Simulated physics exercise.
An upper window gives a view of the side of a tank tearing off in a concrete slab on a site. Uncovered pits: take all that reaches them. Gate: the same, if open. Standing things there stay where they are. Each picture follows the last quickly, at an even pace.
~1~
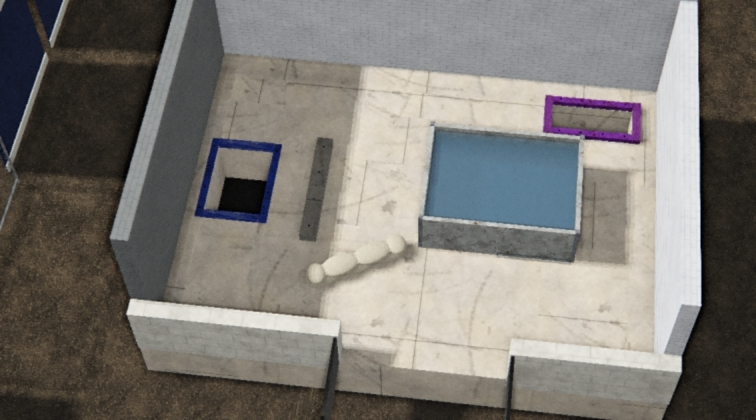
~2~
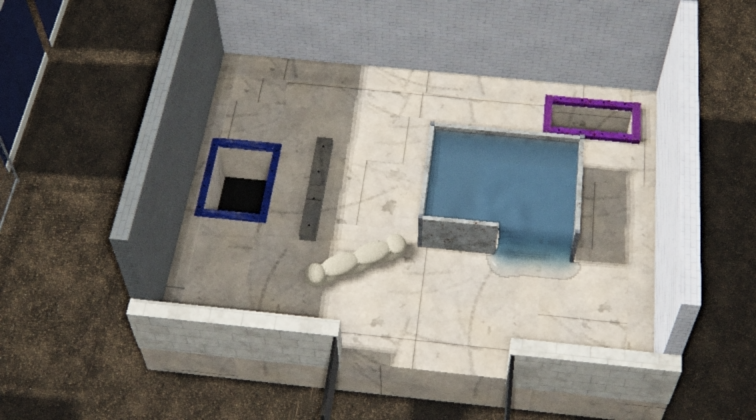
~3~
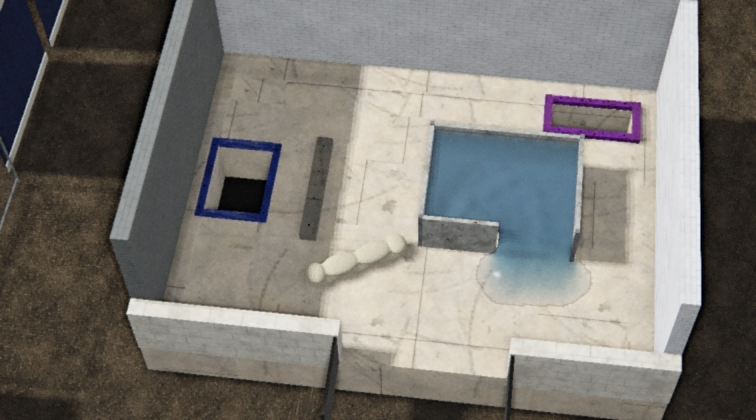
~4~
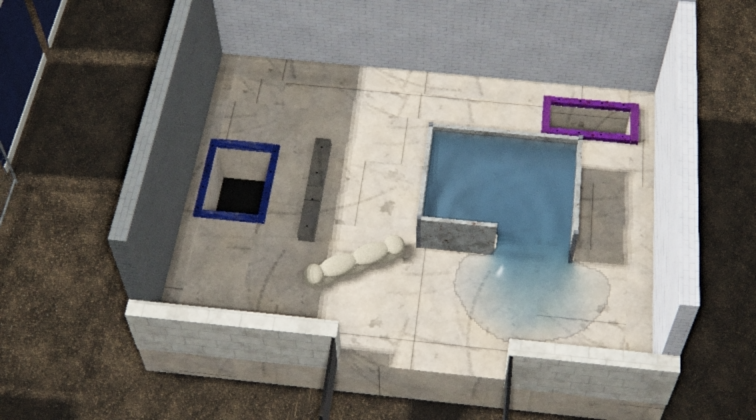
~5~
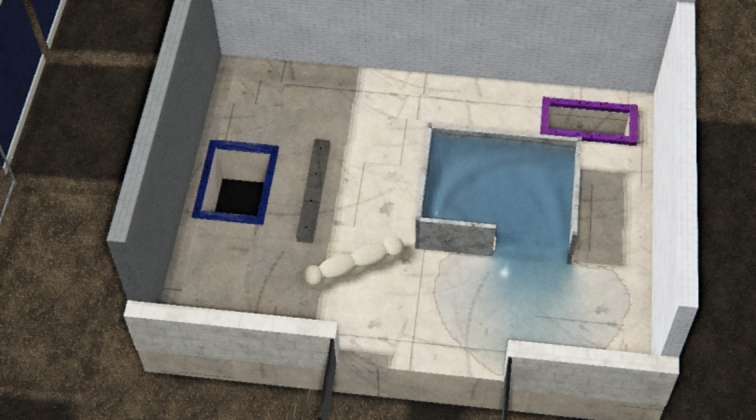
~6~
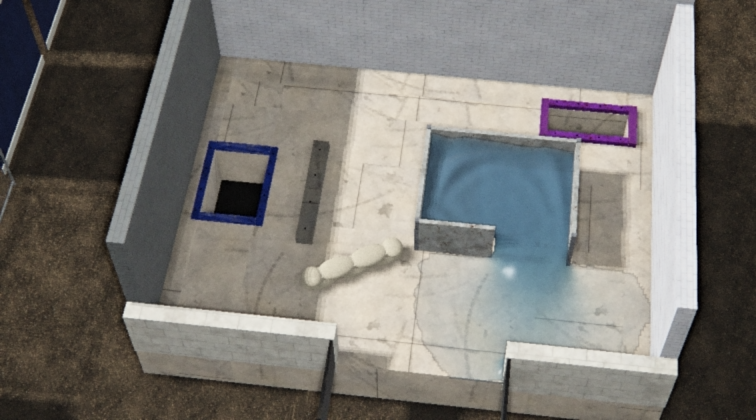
To begin with, still blue water fills a tank on a walled concrete slab, between a blue-edged pit and a purple-edged one. Then the right part of the tank's near side gives way, and water pours out, fanning across the pale floor and thinning as it reaches the low front walls.
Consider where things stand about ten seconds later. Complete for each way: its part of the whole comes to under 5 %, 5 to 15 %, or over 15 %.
The gate's part comes to over 15 %; the blue pit's part comes to under 5 %; the purple pit's part comes to 5 to 15 %.
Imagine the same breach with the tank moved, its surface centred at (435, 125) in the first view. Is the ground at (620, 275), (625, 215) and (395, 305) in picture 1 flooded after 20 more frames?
Outcome, in sequence: Wetted, wetted, wetted.
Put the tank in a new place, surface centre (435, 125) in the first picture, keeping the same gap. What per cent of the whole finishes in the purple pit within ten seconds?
The purple pit gets around 0 per cent.
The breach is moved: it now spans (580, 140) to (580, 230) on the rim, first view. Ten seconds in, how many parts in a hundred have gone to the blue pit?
Roughly 6 per cent goes to the blue pit.
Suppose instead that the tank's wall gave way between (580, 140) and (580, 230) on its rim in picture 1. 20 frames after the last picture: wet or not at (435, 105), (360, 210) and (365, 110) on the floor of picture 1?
The first would be drenched, the second still unwetted and the third drenched.
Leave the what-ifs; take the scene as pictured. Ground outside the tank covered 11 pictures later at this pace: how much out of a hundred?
My estimate is near 20 per cent.
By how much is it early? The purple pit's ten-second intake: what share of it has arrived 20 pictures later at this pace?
My figure is 30 in a hundred.
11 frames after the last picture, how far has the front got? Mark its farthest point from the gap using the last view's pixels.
Front's tip: Near (318, 346).
A moment on, water covers 20 % of the floor; the gate 4 %, the blue pit 0 %, the purple pit 0 %.
Next, water covers 20 % of the floor; the gate 10 %, the blue pit 0 %, the purple pit 0 %.
Then, water covers 35 % of the floor; the gate 19 %, the blue pit 0 %, the purple pit 2 %.
Later, water covers 55 % of the floor; the gate 28 %, the blue pit 0 %, the purple pit 6 %.
In the end, water covers 85 % of the floor; the gate 35 %, the blue pit 0 %, the purple pit 7 %.
